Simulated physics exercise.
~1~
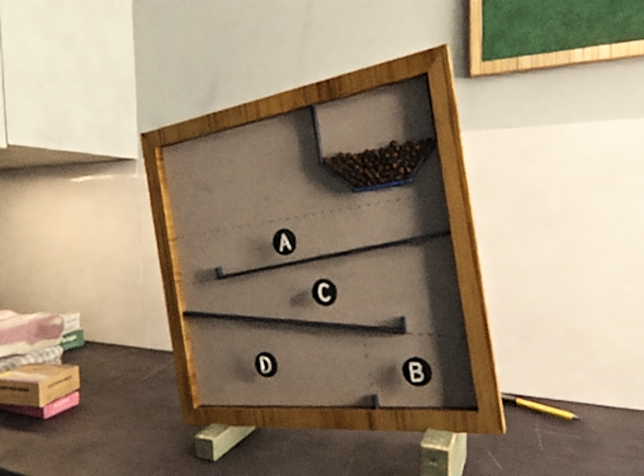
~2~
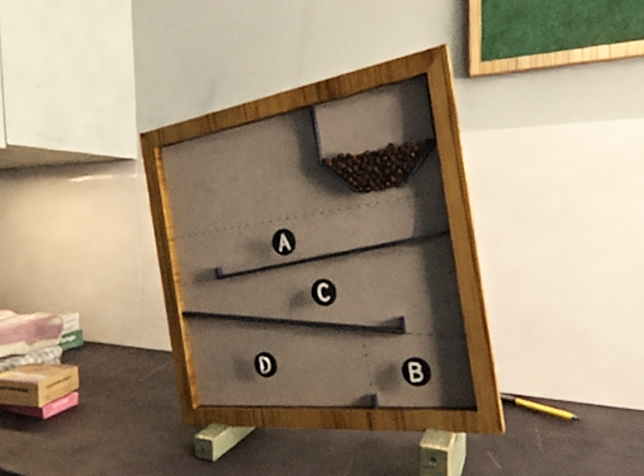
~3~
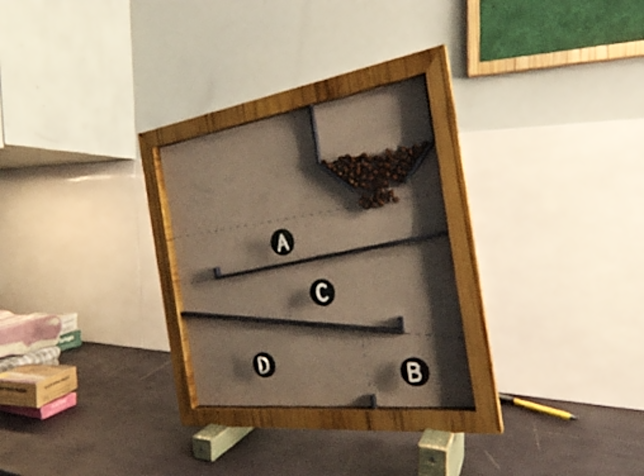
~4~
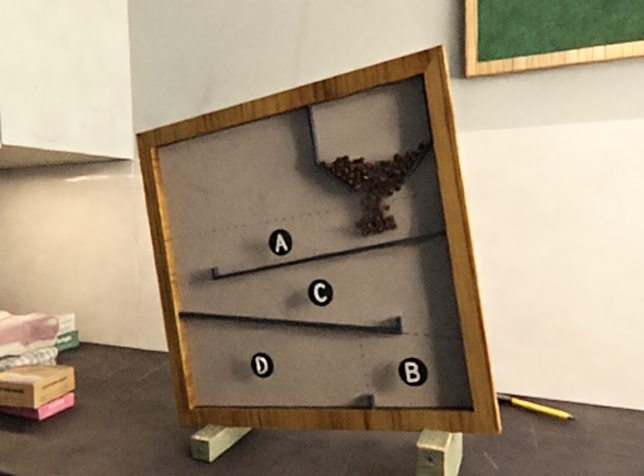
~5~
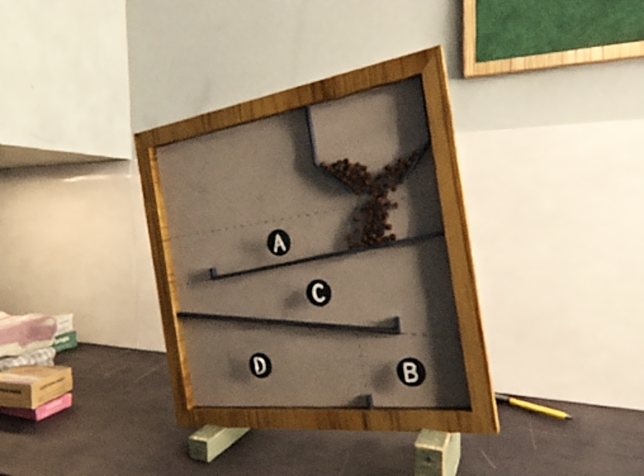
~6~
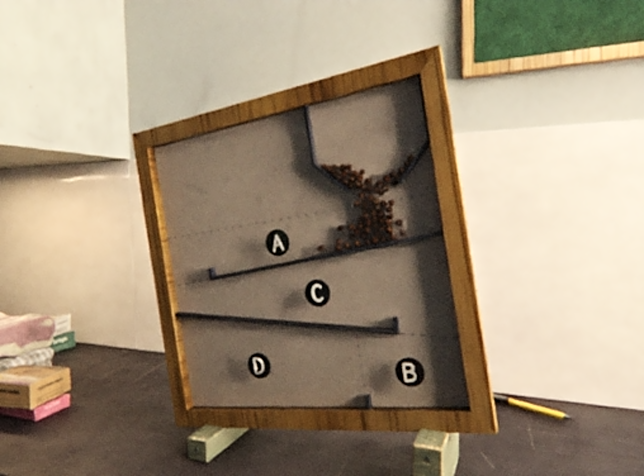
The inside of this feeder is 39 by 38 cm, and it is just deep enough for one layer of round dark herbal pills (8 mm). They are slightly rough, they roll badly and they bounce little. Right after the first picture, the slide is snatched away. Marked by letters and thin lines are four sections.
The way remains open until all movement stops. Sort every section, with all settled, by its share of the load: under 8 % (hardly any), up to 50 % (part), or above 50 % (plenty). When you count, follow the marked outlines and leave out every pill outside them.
A: Above 50 %; B: Under 8 %; C: Under 8 %; D: Under 8 %.
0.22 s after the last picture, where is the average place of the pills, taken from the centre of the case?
Right about 7 cm, up about 3 cm.
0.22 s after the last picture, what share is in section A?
The share there is some 100 per cent.
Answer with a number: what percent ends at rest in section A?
About 100 %.
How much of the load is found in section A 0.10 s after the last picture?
I'd put it near 85 in a hundred.
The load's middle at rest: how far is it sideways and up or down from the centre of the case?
The resting centre of mass sits around 5 cm right and 2 cm above.
Then, 0.10 s later than the last picture, the pills' middle is 9 cm right of and 4 cm above the centre; A 85 %.
Then, 0.22 s later than the last picture, the pills' middle is 7 cm right of and 3 cm above the centre; A 100 %.
Then, 0.45 s later than the last picture, the pills' middle is 5 cm right of and 2 cm above the centre; A 100 %.
All still 1.4 s after it, A 100 %, B 0 %, C 0 %, D 0 %.
